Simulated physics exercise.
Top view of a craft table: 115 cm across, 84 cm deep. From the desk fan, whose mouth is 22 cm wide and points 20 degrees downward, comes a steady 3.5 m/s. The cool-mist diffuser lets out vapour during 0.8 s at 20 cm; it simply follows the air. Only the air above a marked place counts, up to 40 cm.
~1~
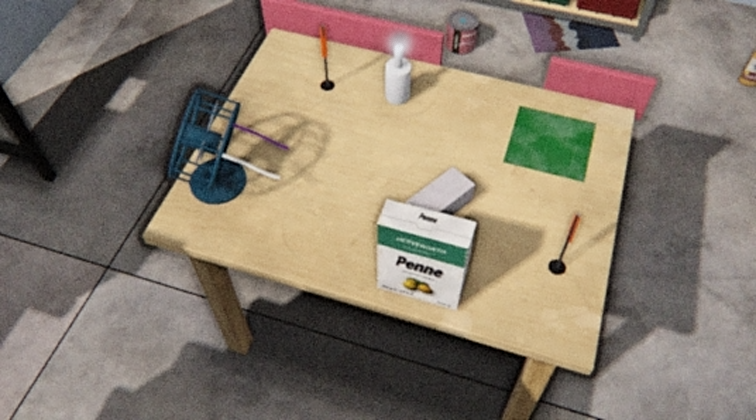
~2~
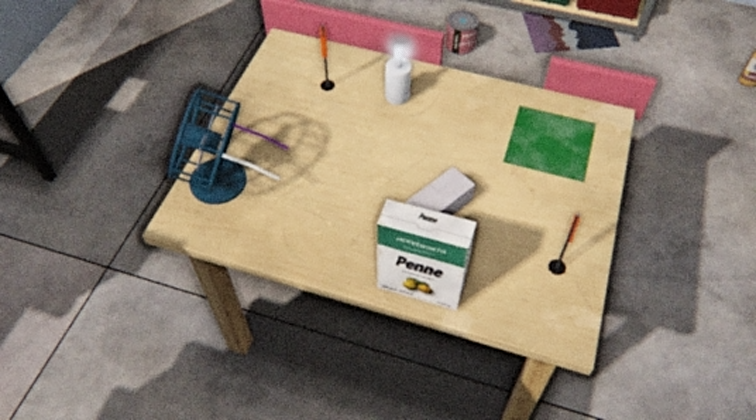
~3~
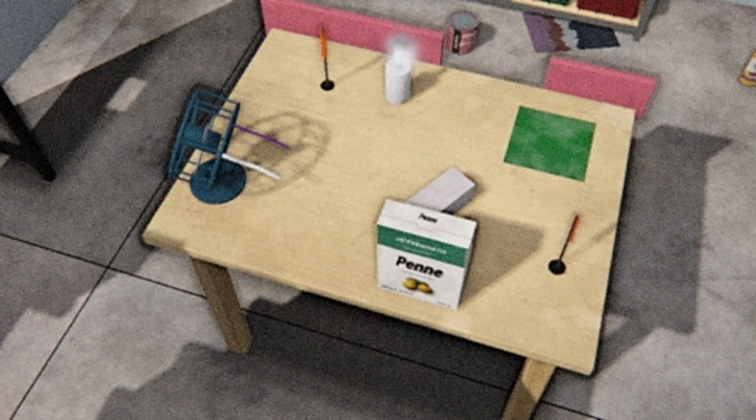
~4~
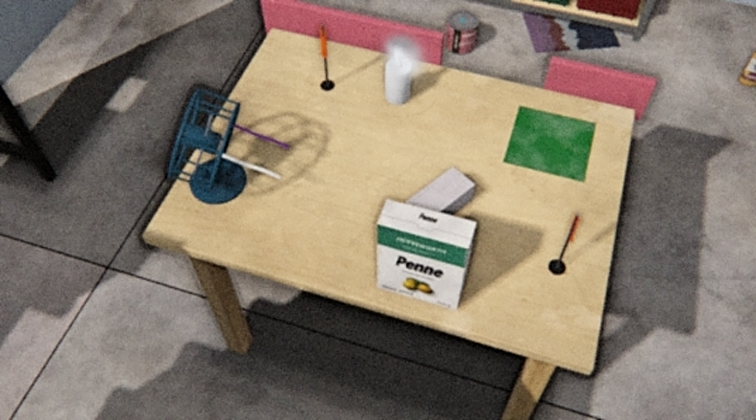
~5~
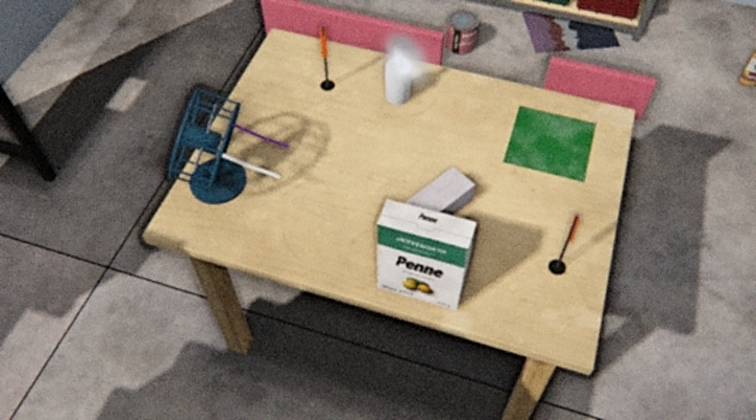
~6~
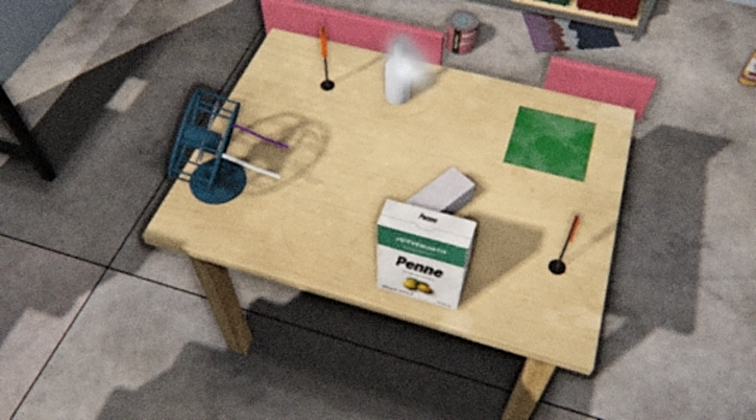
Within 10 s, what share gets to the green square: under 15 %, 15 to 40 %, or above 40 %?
From 15 to 40 %.
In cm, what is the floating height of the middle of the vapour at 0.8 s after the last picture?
Somewhere near 10 cm high.
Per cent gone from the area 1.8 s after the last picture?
My guess is close to 60 %.
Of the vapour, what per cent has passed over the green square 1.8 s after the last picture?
I'd put it close to 25 per cent.
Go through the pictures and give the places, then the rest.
In the first picture, the vapour is thickest near (399, 44), the cool-mist diffuser stands at (399, 55) and the desk fan is at (205, 140).
In the second picture, the vapour is thickest near (401, 48) and the green square is centred on (551, 143).
In the third picture, the vapour is thickest near (402, 51), a ribbon ends at (570, 240) and a ribbon ends at (325, 57).
In the fourth picture, the vapour is thickest near (403, 54), the top of a block is at (441, 193) and the top of a carton is at (427, 223).
In the fifth picture, the vapour is thickest near (404, 57).
In the sixth picture, the vapour is thickest near (405, 61) and reaches out to (417, 79), a ribbon ends at (570, 240) and a ribbon ends at (325, 57).
Then, 0.8 s after the last picture we count, 7 % has passed over the green square, with 99 % still about or yet to come, and the middle of the rest is near (455, 79).
Then, 1.8 s after the last picture we count, 24 % has passed over the green square, with 36 % still about or yet to come, and the middle of the rest is near (581, 20).
Then, 3.8 s after the last picture we count, 26 % has passed over the green square, with 3 % still about or yet to come.
Then, 9.8 s after the last picture we count, 26 % has passed over the green square, with 0 % still about or yet to come.
